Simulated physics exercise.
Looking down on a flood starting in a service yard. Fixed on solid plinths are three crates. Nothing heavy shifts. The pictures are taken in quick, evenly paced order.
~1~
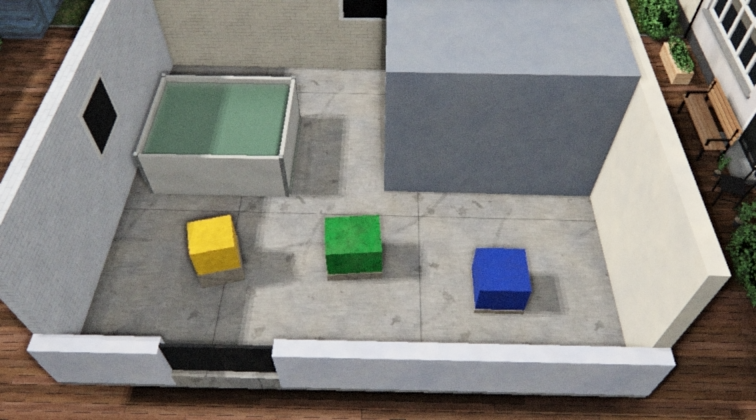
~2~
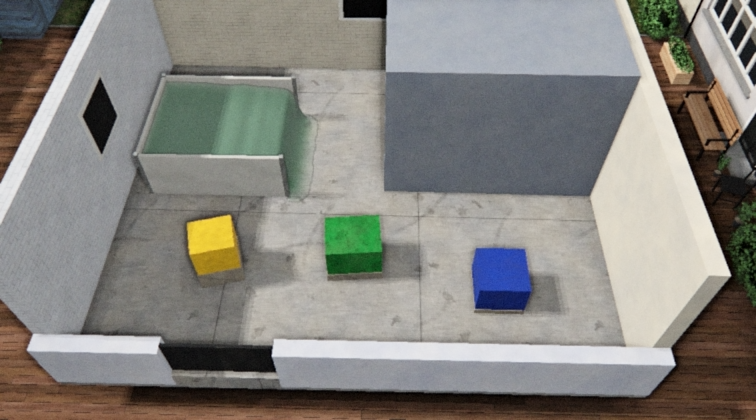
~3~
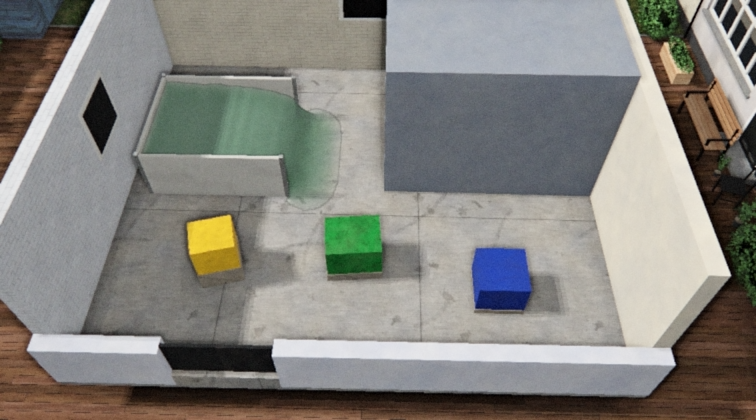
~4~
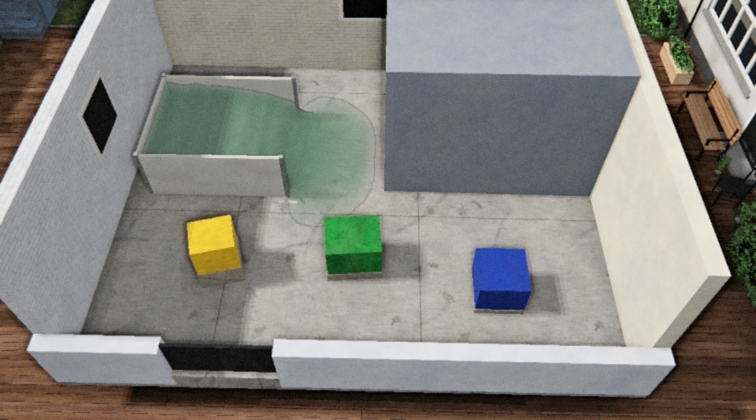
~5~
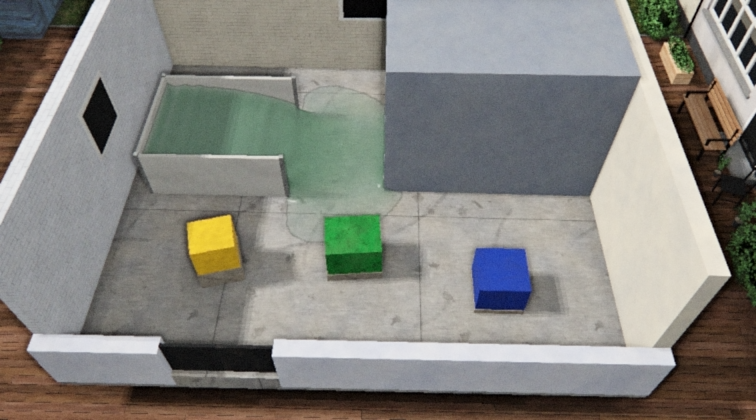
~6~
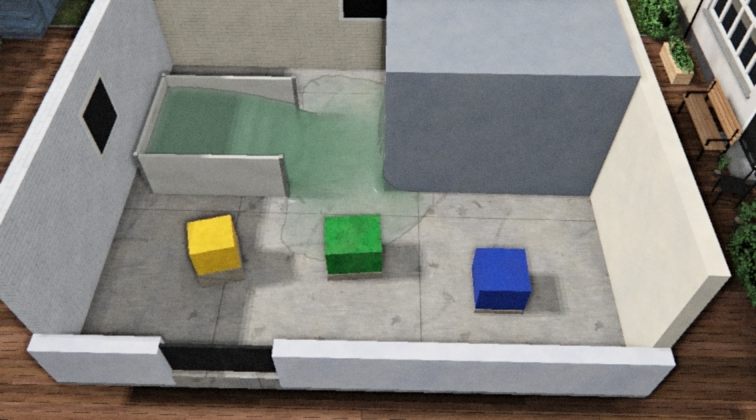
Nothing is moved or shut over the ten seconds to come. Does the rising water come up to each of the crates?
In order: The yellow crate is never reached. The blue crate is reached. The green crate is reached.
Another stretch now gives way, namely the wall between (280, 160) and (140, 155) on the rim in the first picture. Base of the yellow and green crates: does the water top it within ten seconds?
My reading: Yellow gets drenched, green gets drenched.
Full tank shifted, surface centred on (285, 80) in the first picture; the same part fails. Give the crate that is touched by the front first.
Answer: The green-painted one.
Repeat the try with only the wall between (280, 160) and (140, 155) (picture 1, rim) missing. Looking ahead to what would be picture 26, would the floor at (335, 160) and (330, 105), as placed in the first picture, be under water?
First spot unflooded, second spot unflooded.
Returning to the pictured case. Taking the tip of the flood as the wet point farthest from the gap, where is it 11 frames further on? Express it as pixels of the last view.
Roughly at (611, 325).
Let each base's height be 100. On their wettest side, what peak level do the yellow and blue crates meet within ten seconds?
Roughly 40 and 240 per cent respectively.
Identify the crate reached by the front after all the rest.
The yellow crate.
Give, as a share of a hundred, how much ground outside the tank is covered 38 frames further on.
My estimate is near 100 per cent.
A moment on, water covers 30 % of the floor; the yellow crate not reached, the blue crate water round its plinth, the green crate water round its plinth.
Next, water covers 50 % of the floor; the yellow crate not reached, the blue crate water round its plinth, the green crate water round its plinth.
Then, water covers 80 % of the floor; the yellow crate water round its plinth, the blue crate water round its plinth, the green crate water round its plinth.
Later, water covers 100 % of the floor; the yellow crate water round its plinth, the blue crate water round its plinth, the green crate water round its plinth.
In the end, water covers 100 % of the floor; the yellow crate stayed above the water, the blue crate was topped, the green crate was topped.
